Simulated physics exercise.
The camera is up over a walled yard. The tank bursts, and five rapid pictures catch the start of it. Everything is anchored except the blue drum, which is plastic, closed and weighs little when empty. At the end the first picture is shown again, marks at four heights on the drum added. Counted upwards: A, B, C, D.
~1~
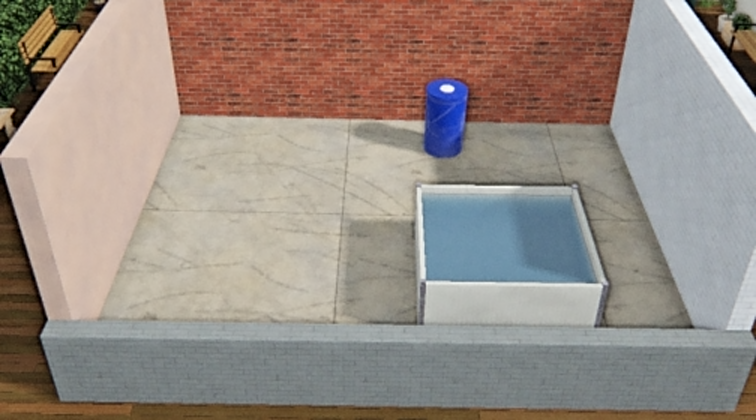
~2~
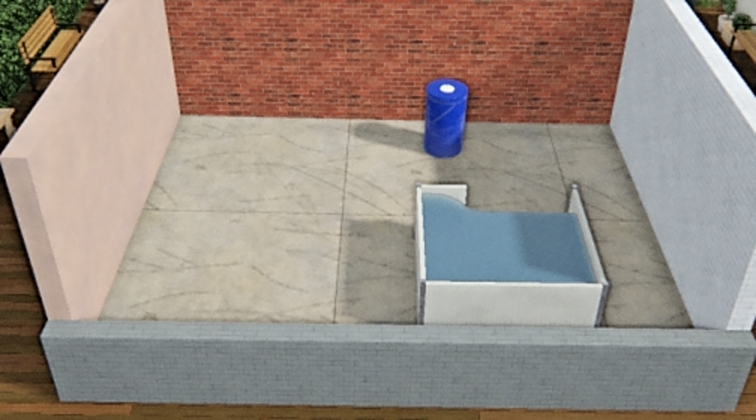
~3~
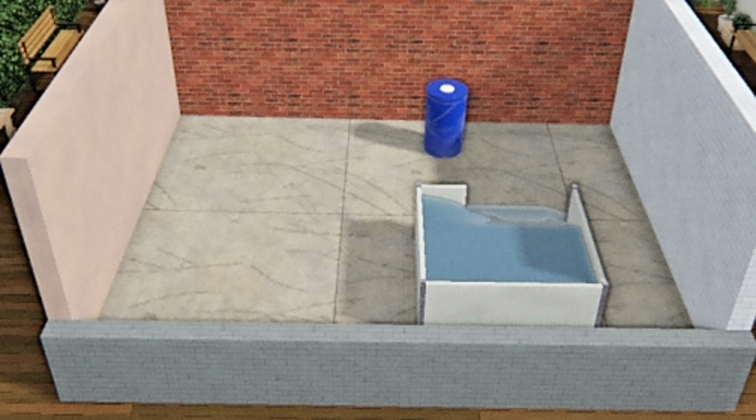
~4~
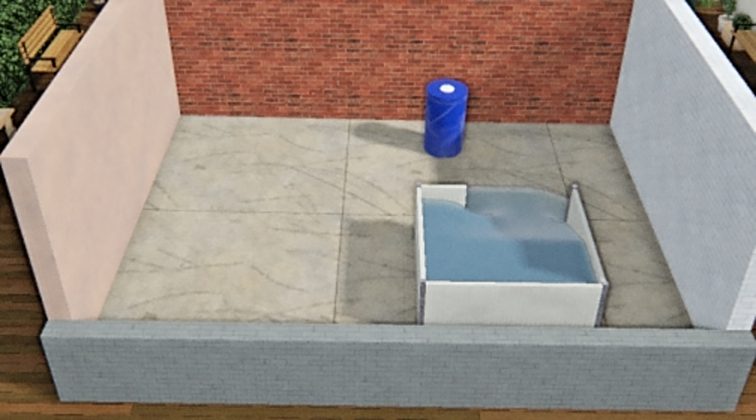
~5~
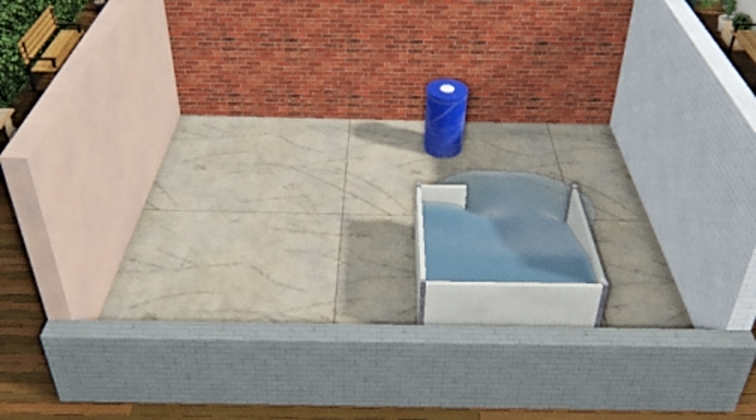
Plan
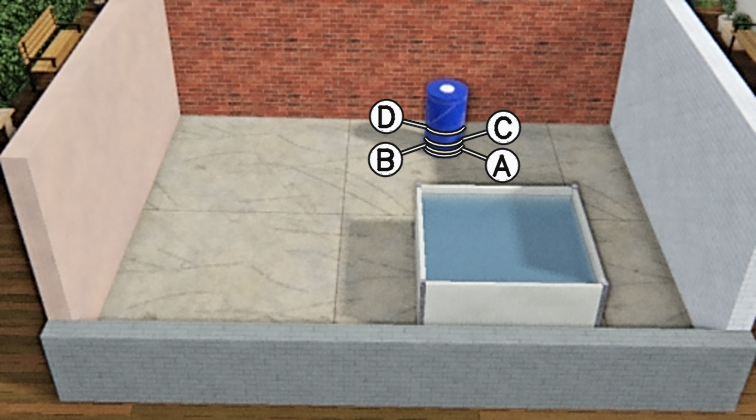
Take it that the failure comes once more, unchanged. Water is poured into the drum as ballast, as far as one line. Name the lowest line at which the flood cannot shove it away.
Go for D.
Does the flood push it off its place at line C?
Yes.
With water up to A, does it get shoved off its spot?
Yes, it does.
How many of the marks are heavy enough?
One of the four.
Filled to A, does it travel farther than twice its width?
Yes, it does.
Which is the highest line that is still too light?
C.
In white, A at (444, 155); B at (444, 152); C at (445, 145); D at (445, 133); from the bottom up A, B, C, D.
With A, it is pushed about 7 times its own width away.
With B, it is pushed about 5 times its own width away.
With C, it is pushed about its own width away.
With D, it does not move.
